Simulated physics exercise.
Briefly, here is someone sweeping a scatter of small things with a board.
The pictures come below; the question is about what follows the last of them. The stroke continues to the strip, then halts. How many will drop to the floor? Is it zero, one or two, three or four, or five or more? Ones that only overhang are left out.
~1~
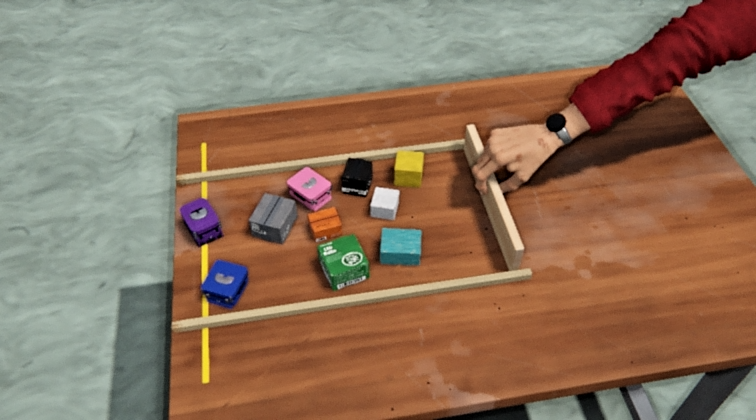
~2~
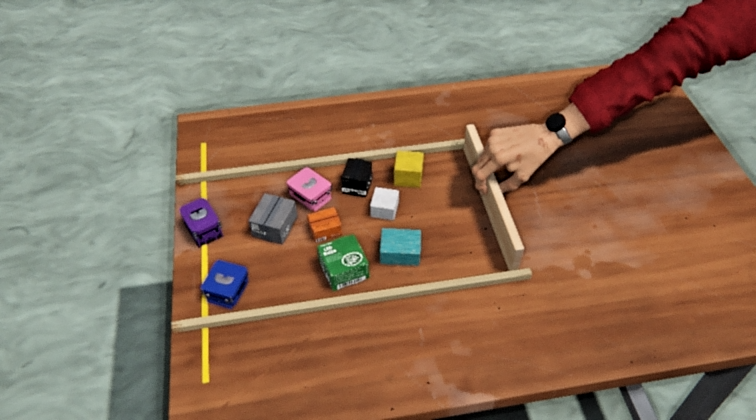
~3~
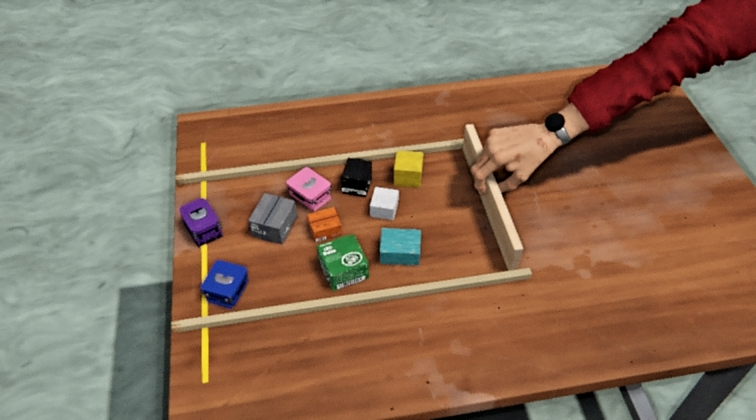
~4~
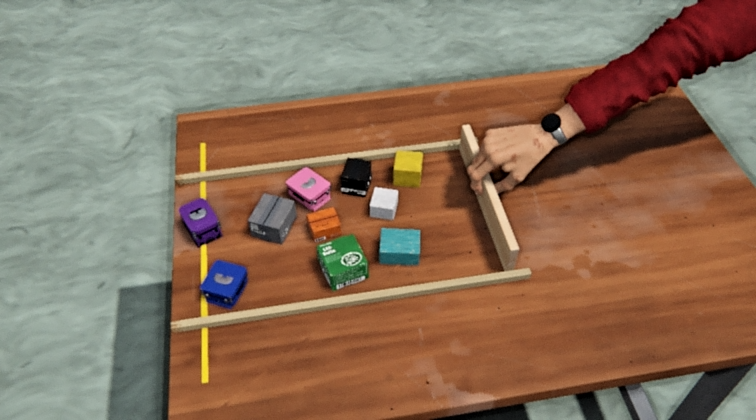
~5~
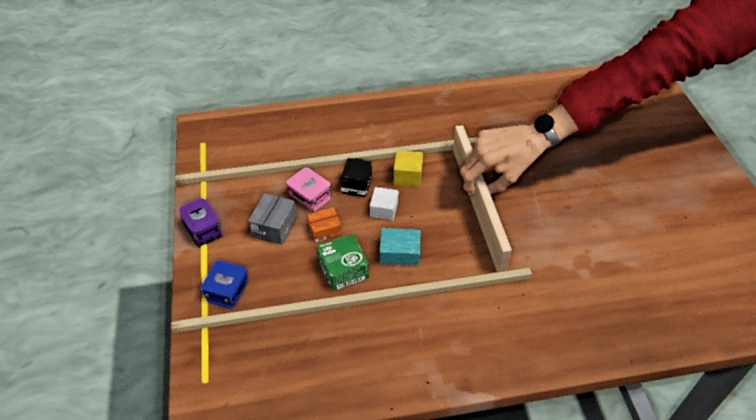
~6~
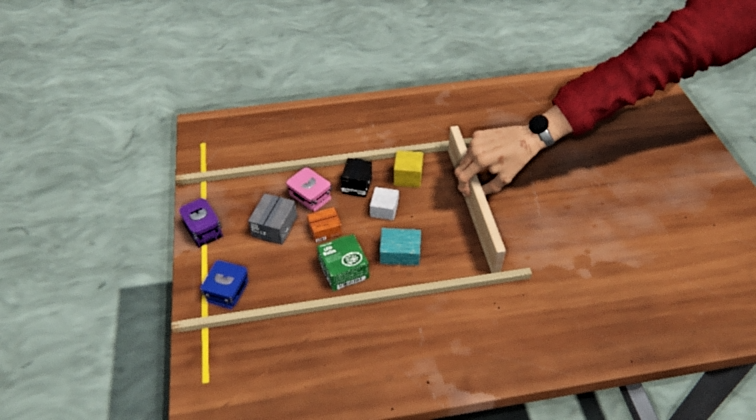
I predict more than four will slip off.
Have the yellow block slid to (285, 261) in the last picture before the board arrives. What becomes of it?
From that start, the object then does not stay.
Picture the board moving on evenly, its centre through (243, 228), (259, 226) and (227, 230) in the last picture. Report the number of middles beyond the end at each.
The counts: 4, 2 and 5.
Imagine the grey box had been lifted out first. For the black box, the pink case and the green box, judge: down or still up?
Black box down; pink case down; green box down.
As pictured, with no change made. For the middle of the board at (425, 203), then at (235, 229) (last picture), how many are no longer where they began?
1 by the first point, 10 by the second.
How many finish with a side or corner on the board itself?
My count gives 3.
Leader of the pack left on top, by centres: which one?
The turquoise block.
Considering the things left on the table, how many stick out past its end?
Count of overhanging things: 1.
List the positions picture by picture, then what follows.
The first picture shows purple case (201, 222); blue case (226, 284); grey box (274, 219); board (491, 194); tape (205, 246).
The second picture shows blue case (226, 285); black box (357, 177).
The third picture shows grey box (273, 219); pink case (309, 190).
The fourth picture shows purple case (201, 222); white block (384, 204).
The fifth picture shows blue case (226, 285); turquoise block (400, 247).
The sixth picture shows purple case (201, 222); blue case (226, 285); grey box (273, 219); board (474, 196); tape (204, 246).
Soon after, none off yet; purple case at rest near (201, 222); blue case at rest near (226, 285); grey box at rest near (273, 219).
Then, none off yet; purple case at rest near (201, 222); blue case moving near (219, 287); grey box moved about its own width near (245, 225).
Further on, two off so far; purple case falling near (157, 302); blue case on its side near (151, 328); grey box moved well along near (172, 237).
At rest, the number that fall off is five or more; fallen, black box, green box, orange box, pink case, grey box, blue case and purple case.
